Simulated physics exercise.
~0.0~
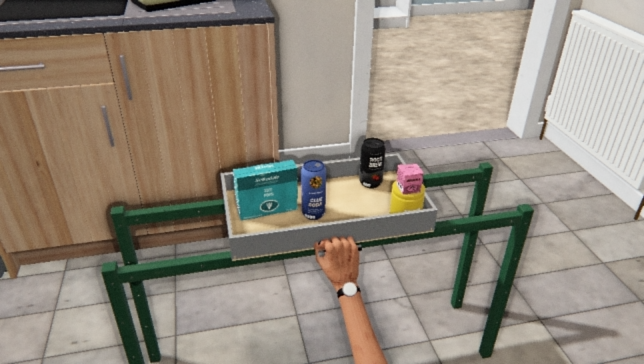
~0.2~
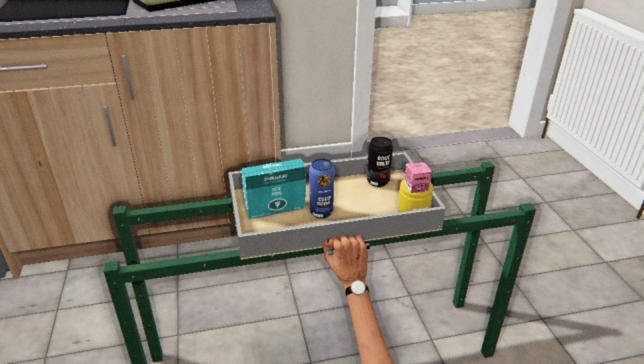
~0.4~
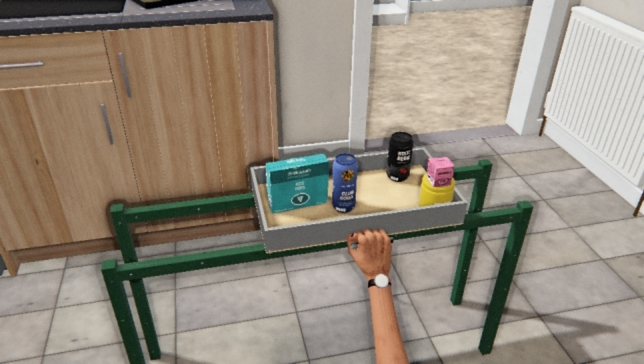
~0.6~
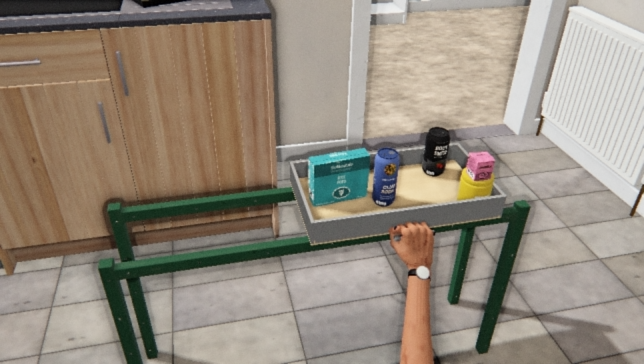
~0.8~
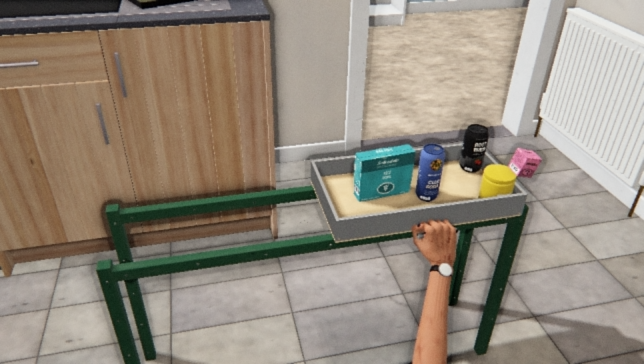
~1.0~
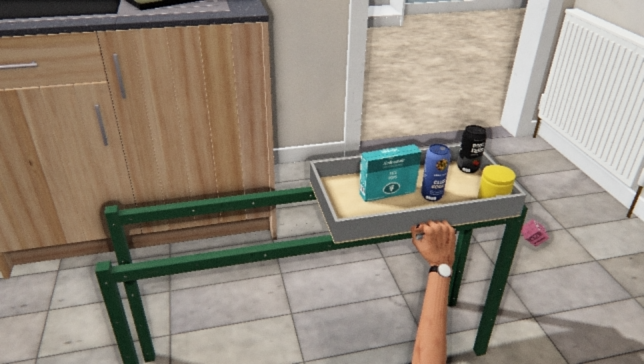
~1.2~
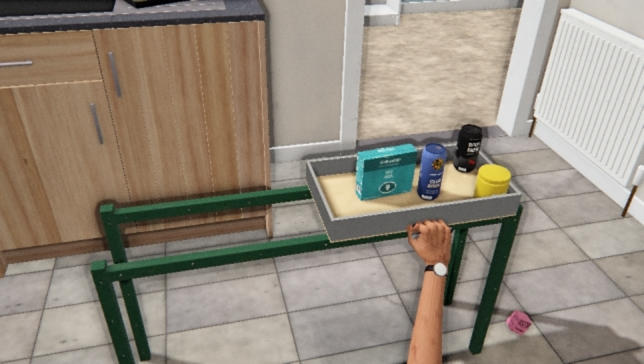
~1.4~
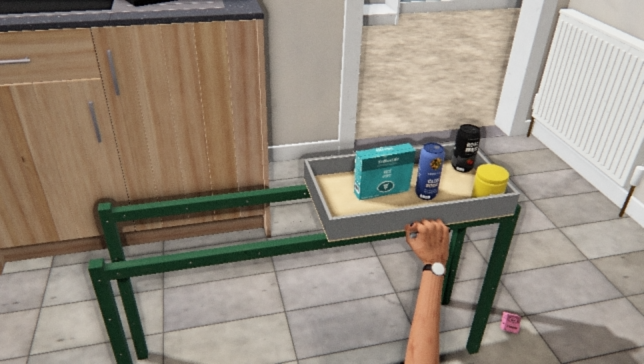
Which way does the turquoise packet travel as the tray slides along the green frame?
The turquoise packet travels to the right, staying upright on the tray.
